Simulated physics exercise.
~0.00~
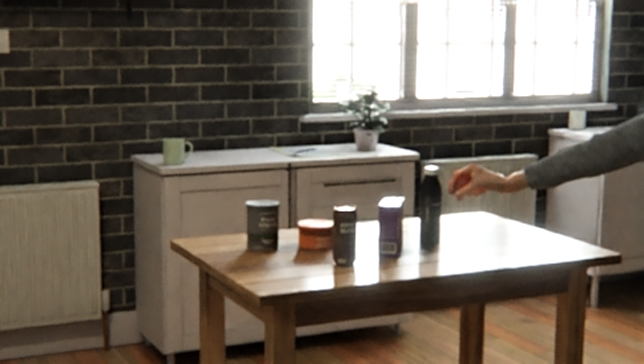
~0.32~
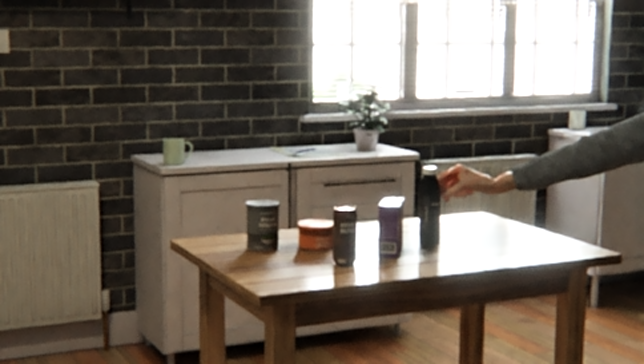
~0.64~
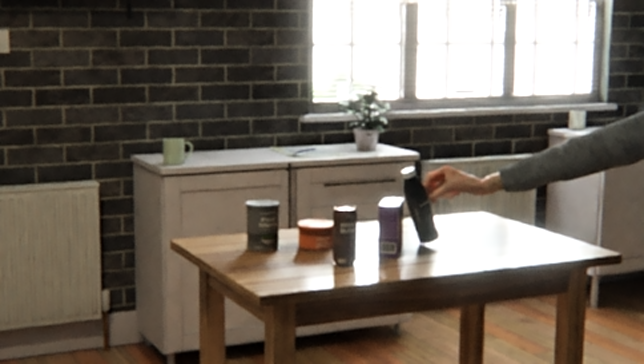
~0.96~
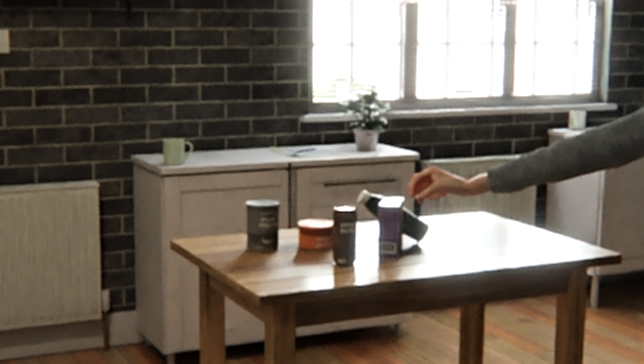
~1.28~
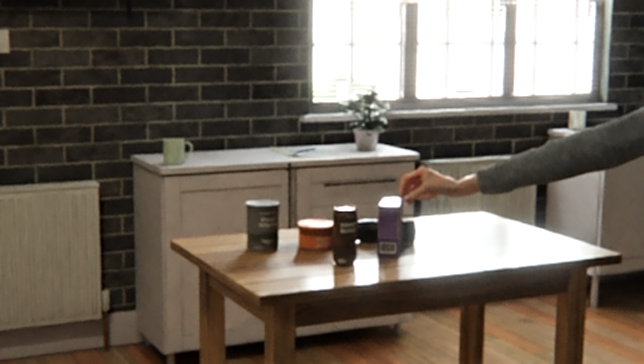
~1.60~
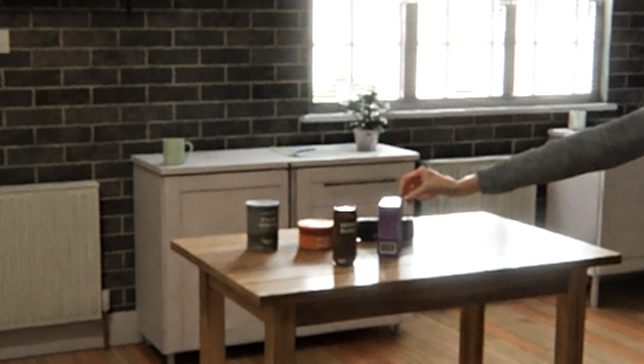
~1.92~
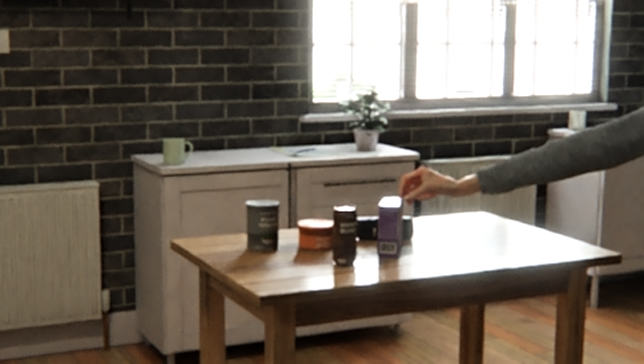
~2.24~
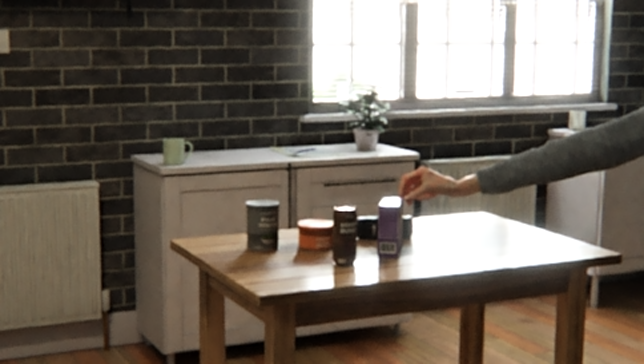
In a room with a dark brick wall and a bright window, a still camera looks across a wooden table with white cabinets behind it. On the table, from left to right, stand a grey tin, an orange tub, a slim brown can, a purple packet and a tall black bottle. A hand in a grey sleeve reaches in from the right and pushes the upper part of the bottle leftward. The bottle leans, tilts further behind the packet and topples onto its side. It lies there, partly hidden, while the hand stays above and the other items remain standing.
